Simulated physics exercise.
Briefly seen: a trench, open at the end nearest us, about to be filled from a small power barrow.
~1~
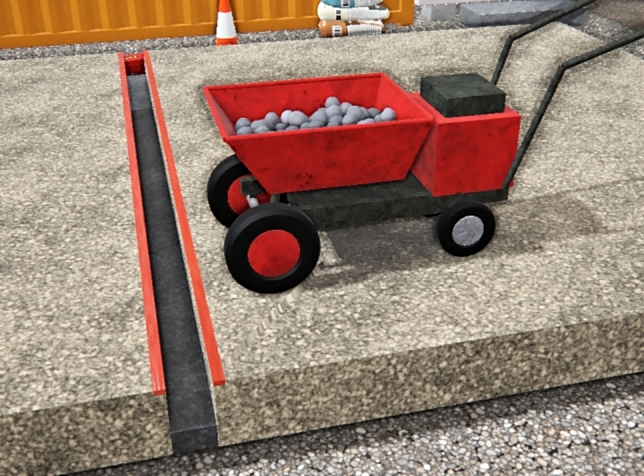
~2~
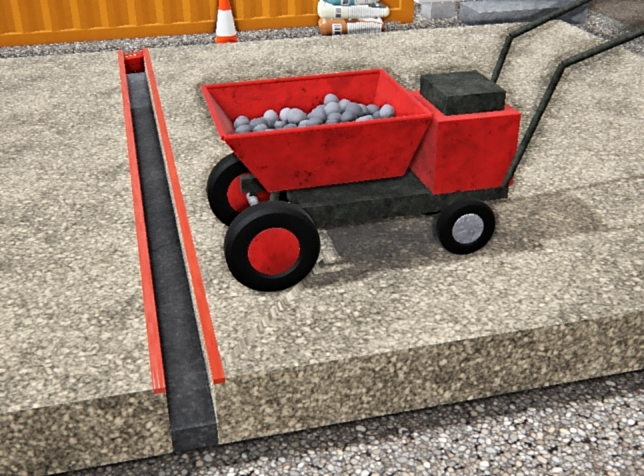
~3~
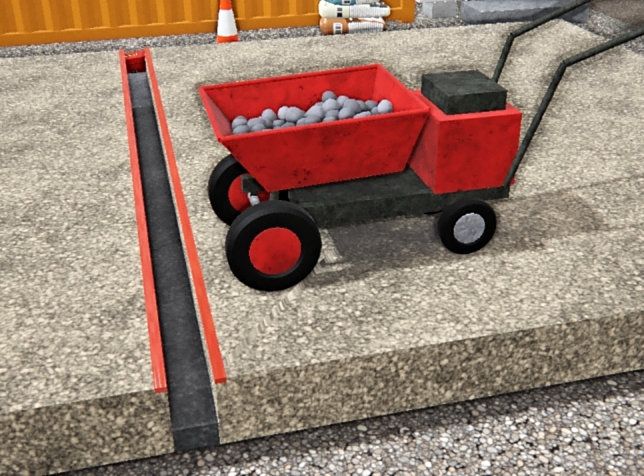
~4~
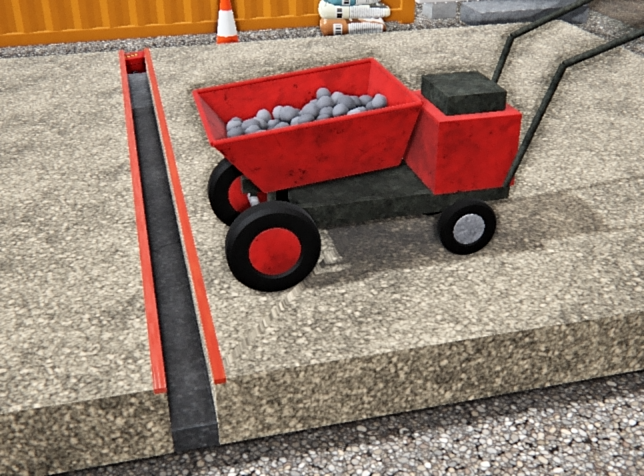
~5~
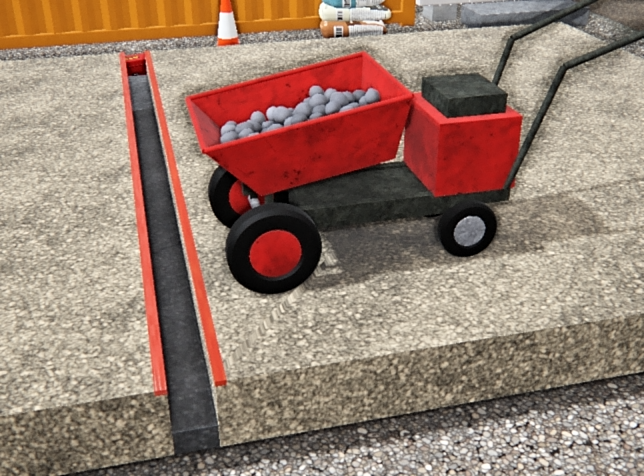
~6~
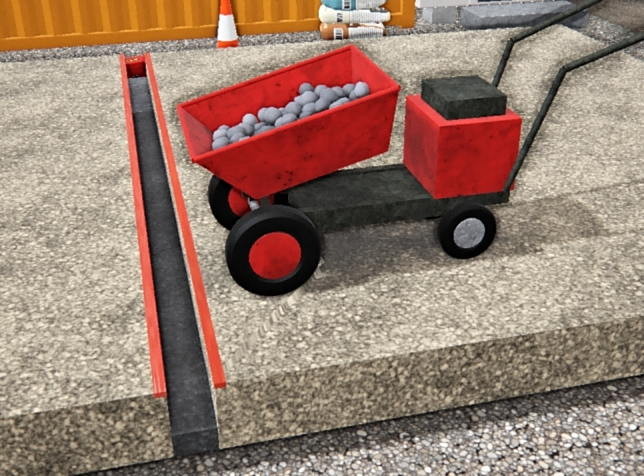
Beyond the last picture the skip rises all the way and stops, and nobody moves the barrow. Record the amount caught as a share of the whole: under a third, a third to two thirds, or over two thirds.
The amount that reaches the trench will stay below a third.
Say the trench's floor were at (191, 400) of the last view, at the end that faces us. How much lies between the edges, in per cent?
The share would be around 0 in a hundred.
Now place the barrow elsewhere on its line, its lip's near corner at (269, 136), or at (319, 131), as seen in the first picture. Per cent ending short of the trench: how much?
First spot: 0 %, second spot: 30 %.
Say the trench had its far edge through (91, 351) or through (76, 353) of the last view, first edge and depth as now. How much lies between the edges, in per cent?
Lab note: Try one about 80 %, try two about 90 %.
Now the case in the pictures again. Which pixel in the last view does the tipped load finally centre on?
Centre at rest: Close to (88, 277).
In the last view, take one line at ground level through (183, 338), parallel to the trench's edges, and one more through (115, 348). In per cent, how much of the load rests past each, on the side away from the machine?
That's 80 in a hundred for the first and 60 in a hundred for the second.
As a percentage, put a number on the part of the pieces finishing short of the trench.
That share comes out near 0 in a hundred.
Shortly afterwards, skip tipped steeply; the whole lot in the skip.
Next, skip tipped right over; near two thirds in the skip; near a quarter beyond it; only a few falling.
Some moments later, skip tipped right over; near a quarter in the skip; the bulk beyond it.
In the end, skip tipped right over; near a quarter in the skip; none at all in or heaped over the trench; the bulk beyond it.
